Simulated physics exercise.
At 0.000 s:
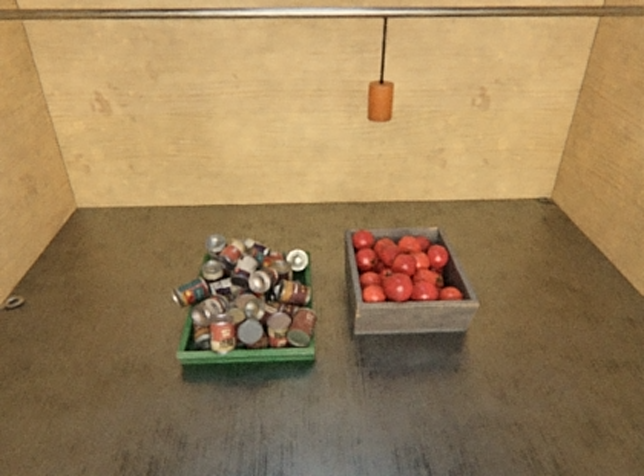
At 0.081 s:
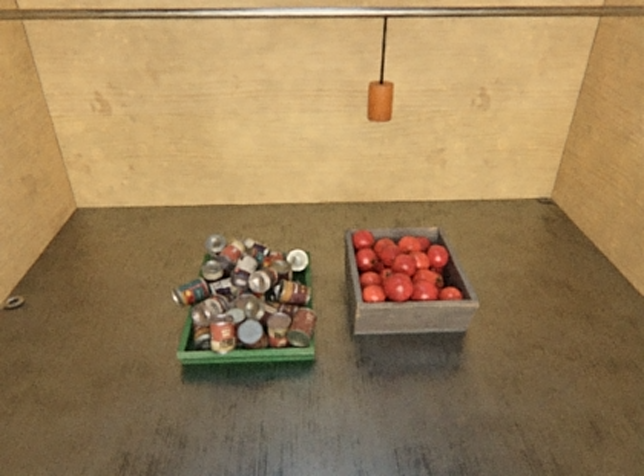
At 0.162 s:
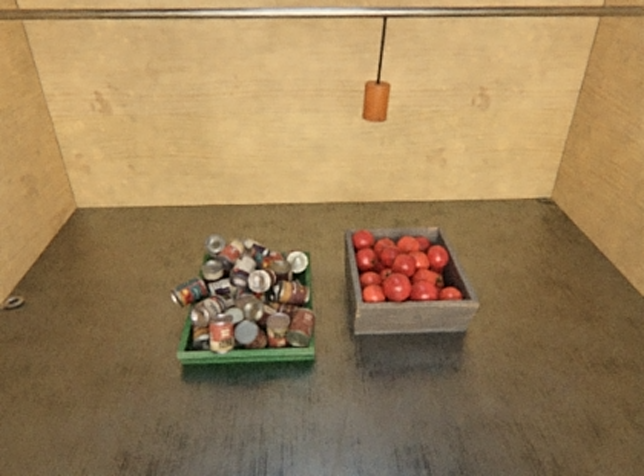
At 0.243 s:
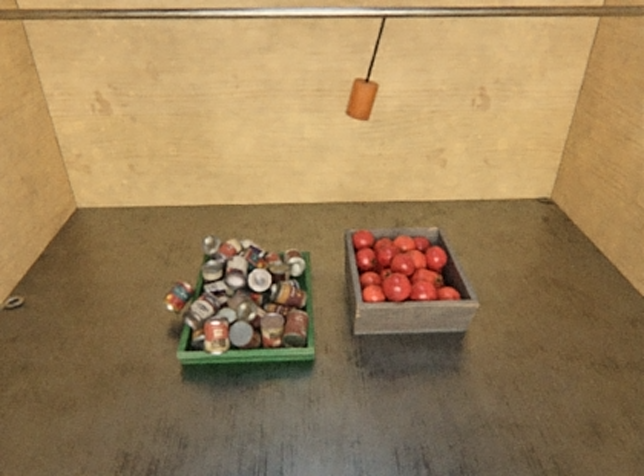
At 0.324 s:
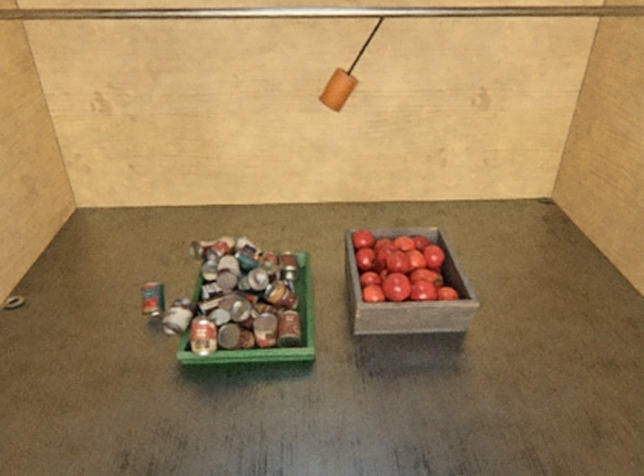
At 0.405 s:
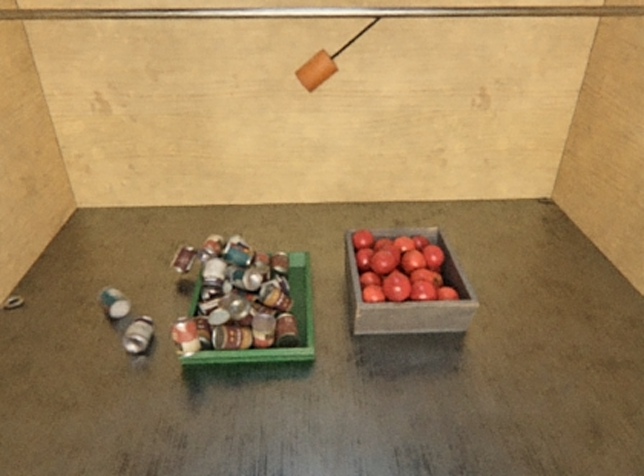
The hanging lamp swung far out to the left, and the tins heaped in the green container slid left too, a few tumbling onto the floor, while the tomatoes in the grey container barely shifted.
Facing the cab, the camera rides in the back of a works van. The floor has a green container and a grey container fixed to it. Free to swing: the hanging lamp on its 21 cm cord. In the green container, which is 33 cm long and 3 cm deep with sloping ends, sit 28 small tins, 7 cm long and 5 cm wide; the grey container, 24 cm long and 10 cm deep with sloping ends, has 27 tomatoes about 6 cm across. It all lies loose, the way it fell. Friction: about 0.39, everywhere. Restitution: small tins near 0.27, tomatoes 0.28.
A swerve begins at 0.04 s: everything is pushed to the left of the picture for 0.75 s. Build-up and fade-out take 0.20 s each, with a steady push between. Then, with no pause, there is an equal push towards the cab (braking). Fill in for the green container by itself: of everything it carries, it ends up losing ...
It ends up losing more than a sixth.
After 0.68 s, green container 20 in, 8 out and grey container 26 in, 1 out.
After 1.03 s, green container 19 in, 9 out and grey container 26 in, 1 out.
After 1.52 s, green container 19 in, 9 out and grey container 26 in, 1 out.
When it is over (at 2.14 s), green container 18 in, 10 out and grey container 26 in, 1 out. Asked share, 10 of 28, 36 per cent.
